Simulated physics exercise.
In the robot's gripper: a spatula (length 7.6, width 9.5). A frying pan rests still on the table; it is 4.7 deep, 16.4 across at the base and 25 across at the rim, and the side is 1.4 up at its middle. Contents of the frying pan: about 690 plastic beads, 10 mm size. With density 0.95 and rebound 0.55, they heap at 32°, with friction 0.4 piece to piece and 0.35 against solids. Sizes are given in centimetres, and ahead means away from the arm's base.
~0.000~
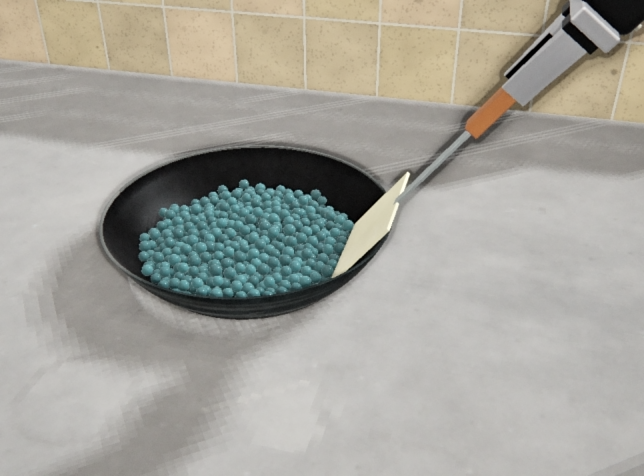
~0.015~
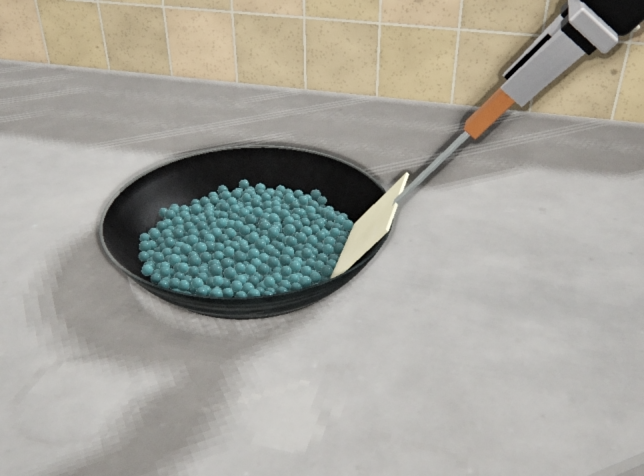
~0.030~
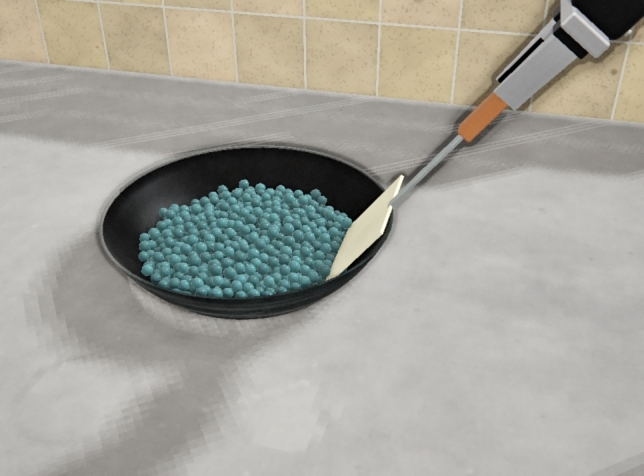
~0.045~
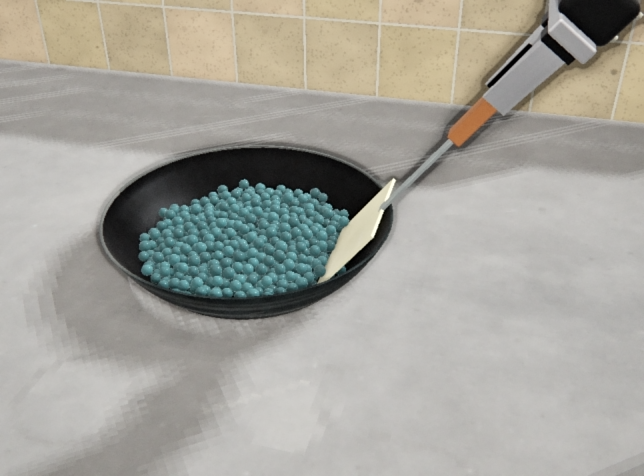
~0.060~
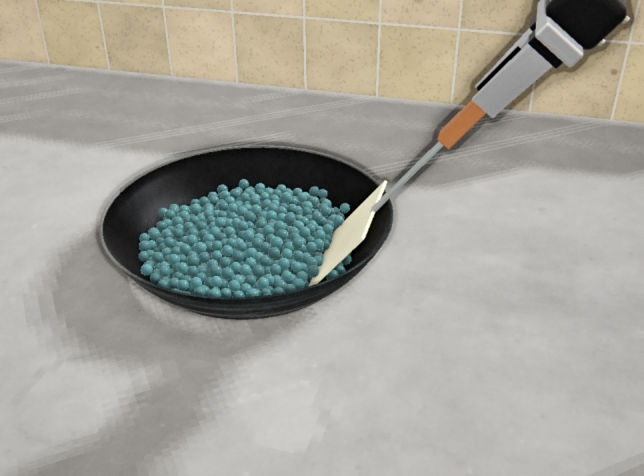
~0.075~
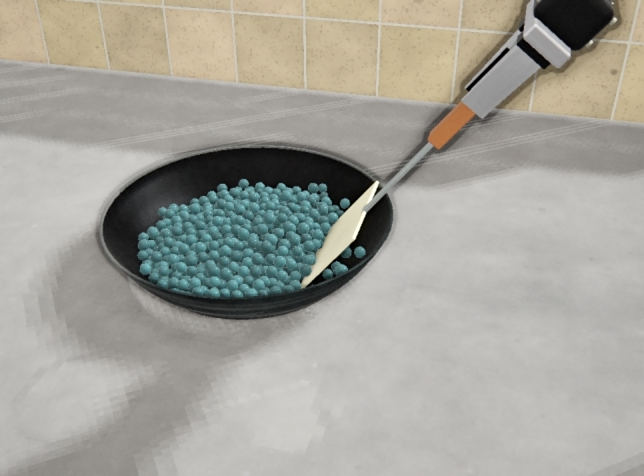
At first, a spatula held by a robot gripper rests against the right side of a black frying pan heaped with teal beads. The spatula then moves slowly left into the heap, nudging the nearest beads, and a few end up on its right side while the pan stays still.
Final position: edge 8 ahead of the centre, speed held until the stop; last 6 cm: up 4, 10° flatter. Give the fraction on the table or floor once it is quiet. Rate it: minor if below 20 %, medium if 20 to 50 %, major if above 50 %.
Rating: Minor.
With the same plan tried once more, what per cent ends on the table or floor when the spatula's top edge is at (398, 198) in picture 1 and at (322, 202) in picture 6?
Roughly 30 percent ends up there.
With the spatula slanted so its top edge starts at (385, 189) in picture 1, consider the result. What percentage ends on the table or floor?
Spill: Approx. 10 per cent.
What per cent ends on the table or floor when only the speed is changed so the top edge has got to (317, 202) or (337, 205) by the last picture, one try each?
Roughly 30 and 25 percent.
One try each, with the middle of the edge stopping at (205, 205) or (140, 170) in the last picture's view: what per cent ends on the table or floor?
Around 0 per cent for the first try and 25 per cent for the second.
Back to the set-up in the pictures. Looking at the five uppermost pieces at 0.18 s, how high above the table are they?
Height: Some 6 cm.
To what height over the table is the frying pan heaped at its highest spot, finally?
Height at rest: Roughly 5.5 cm.
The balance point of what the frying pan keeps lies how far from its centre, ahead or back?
I'd put it at roughly 4.0 cm toward the front.
After 0.18 s, sloping 53°, highest piece 8 above the table; 690 in the frying pan, 1 on the blade or in flight.
After 0.29 s, sloping 49°, highest piece 6 above the table; 690 in the frying pan, 1 on the table or floor.
After 0.54 s, sloping 43°, highest piece 6 above the table; 623 in the frying pan, 64 on the table or floor, 4 on the blade or in flight.
After 1.59 s, sloping 43°, highest piece 5 above the table; 623 in the frying pan, 68 on the table or floor.
At rest, 623 in the frying pan, 68 on the table or floor. That is 10 % on the table or floor.
